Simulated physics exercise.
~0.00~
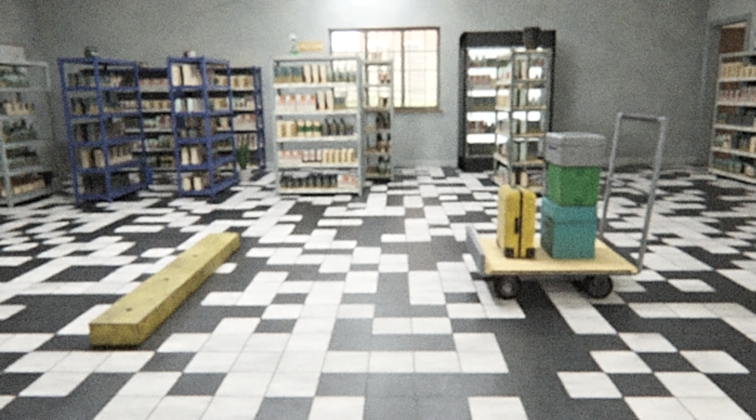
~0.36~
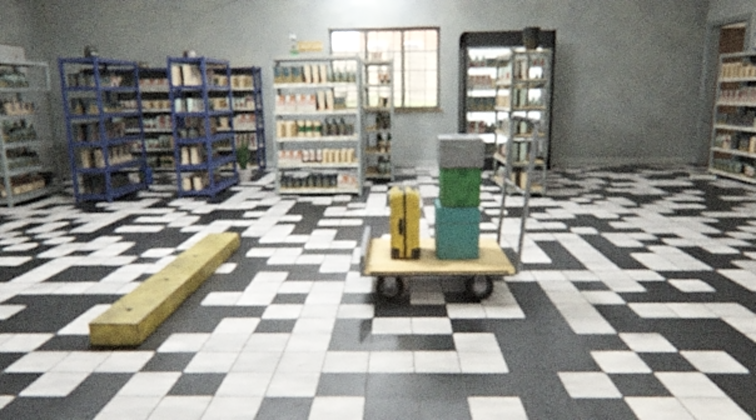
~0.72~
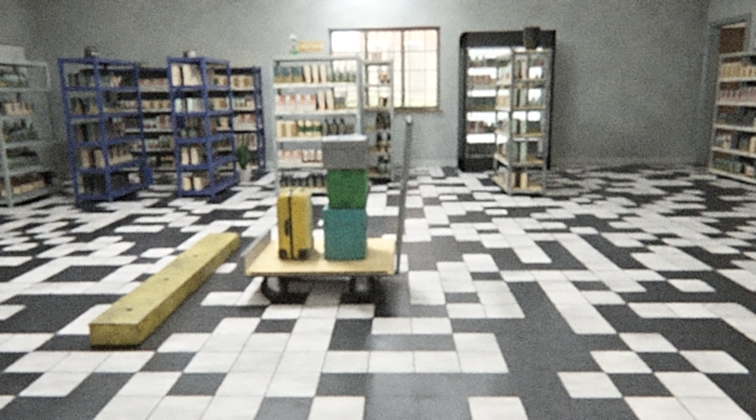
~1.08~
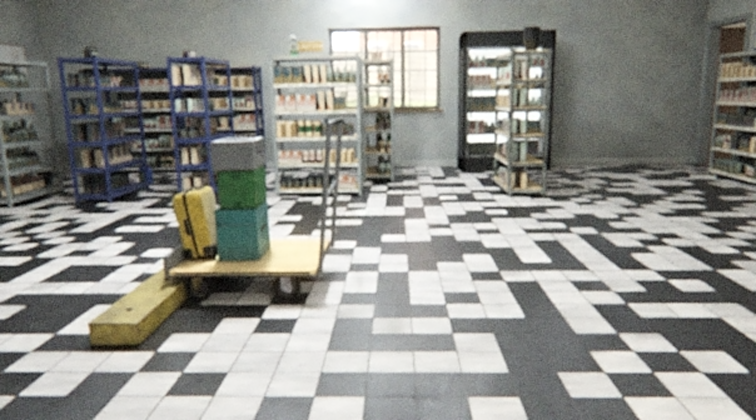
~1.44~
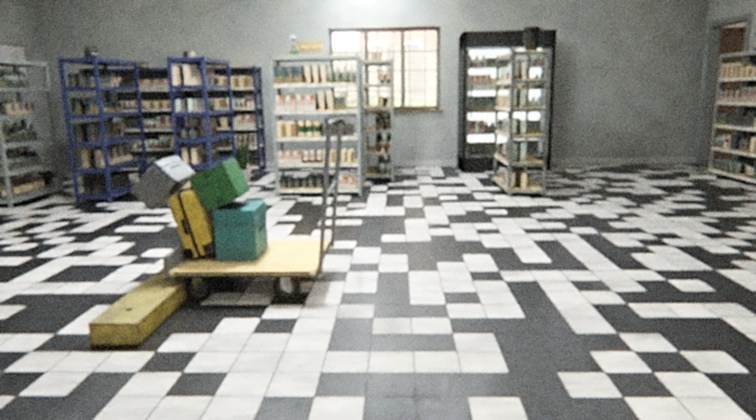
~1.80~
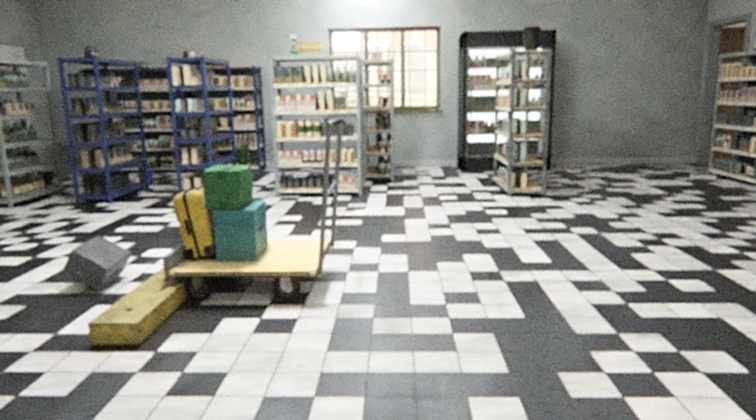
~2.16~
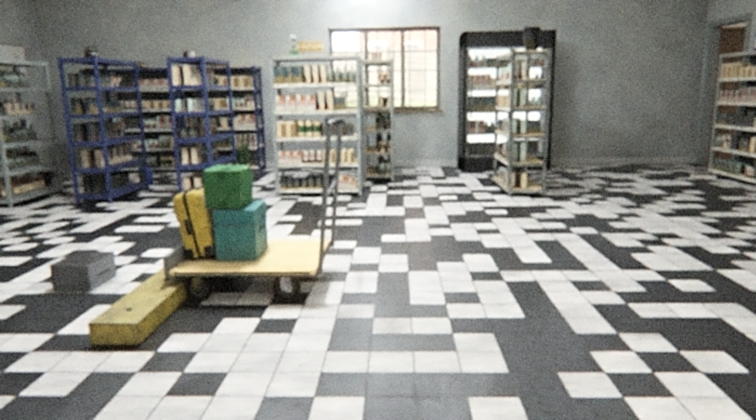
At first, a flat trolley carrying a yellow suitcase beside a stack of a teal box, a green box and a grey box rolls left across a checkered floor, with shelves lining the room behind. It nears a long yellow beam lying on the floor and stops against it, the suitcase leaning left. The upper boxes then pitch left, the grey one tipping over the suitcase. The grey box tumbles off the front to the floor beyond the beam and settles upside down. The green box rests on the teal one, beside the leaning suitcase on the halted trolley.
